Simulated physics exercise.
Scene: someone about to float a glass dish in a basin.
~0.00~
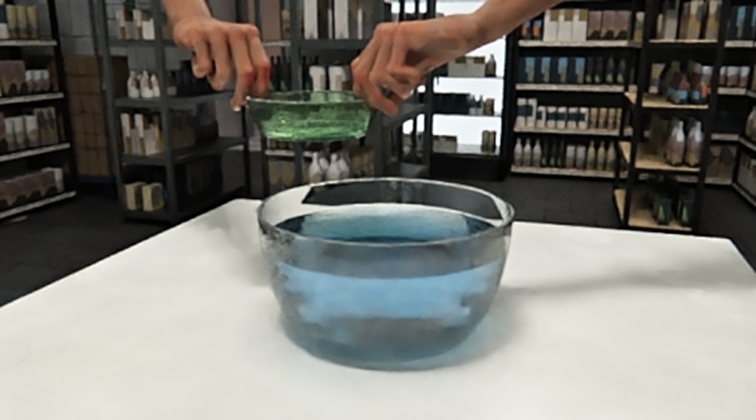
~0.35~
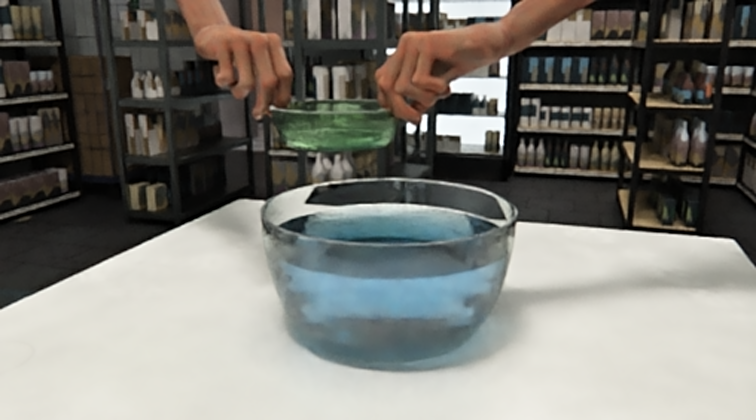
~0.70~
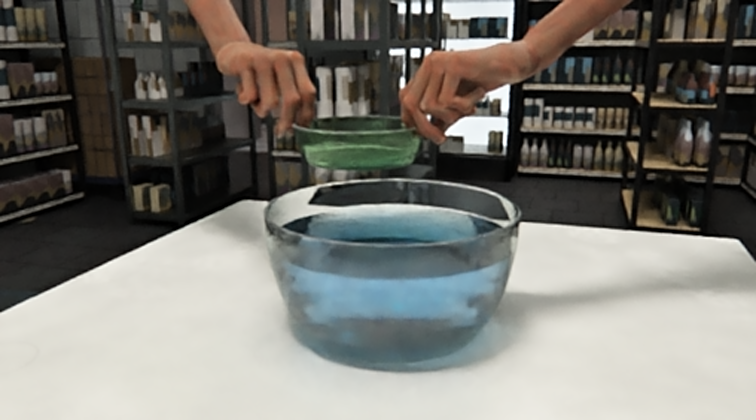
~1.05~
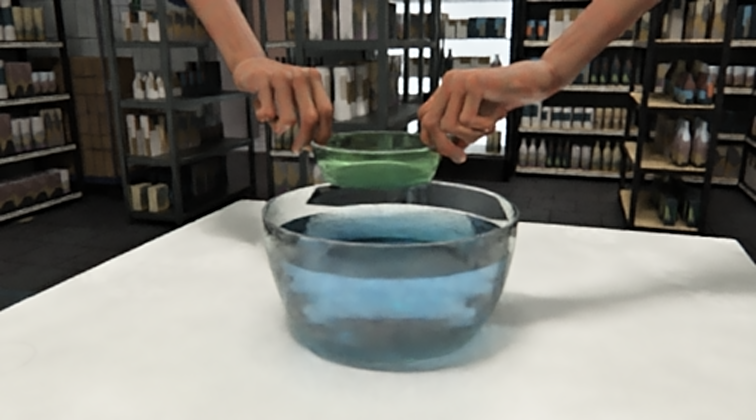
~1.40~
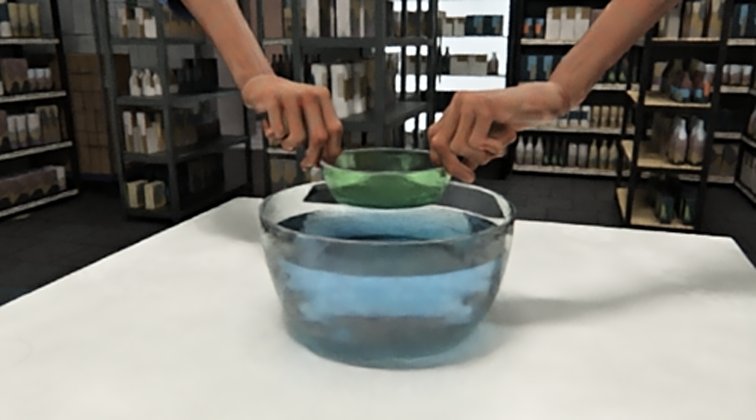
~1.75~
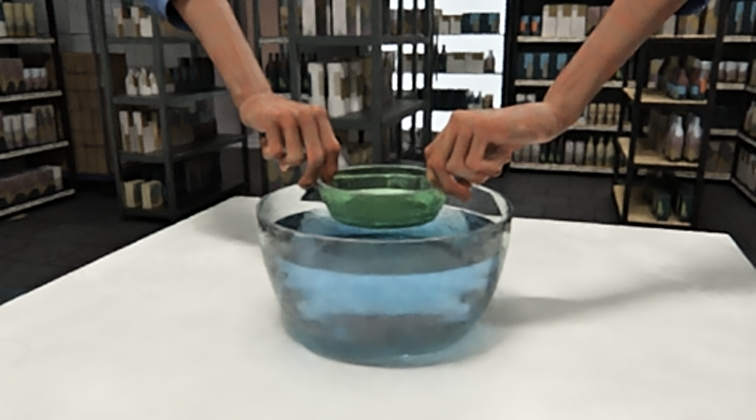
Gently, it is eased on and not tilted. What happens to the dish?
Stays on top.
After 2.2 s, the dish dips into the water.
After 2.8 s, it bobs and steadies.
After 5.0 s, the dish floats with about half of its side showing.
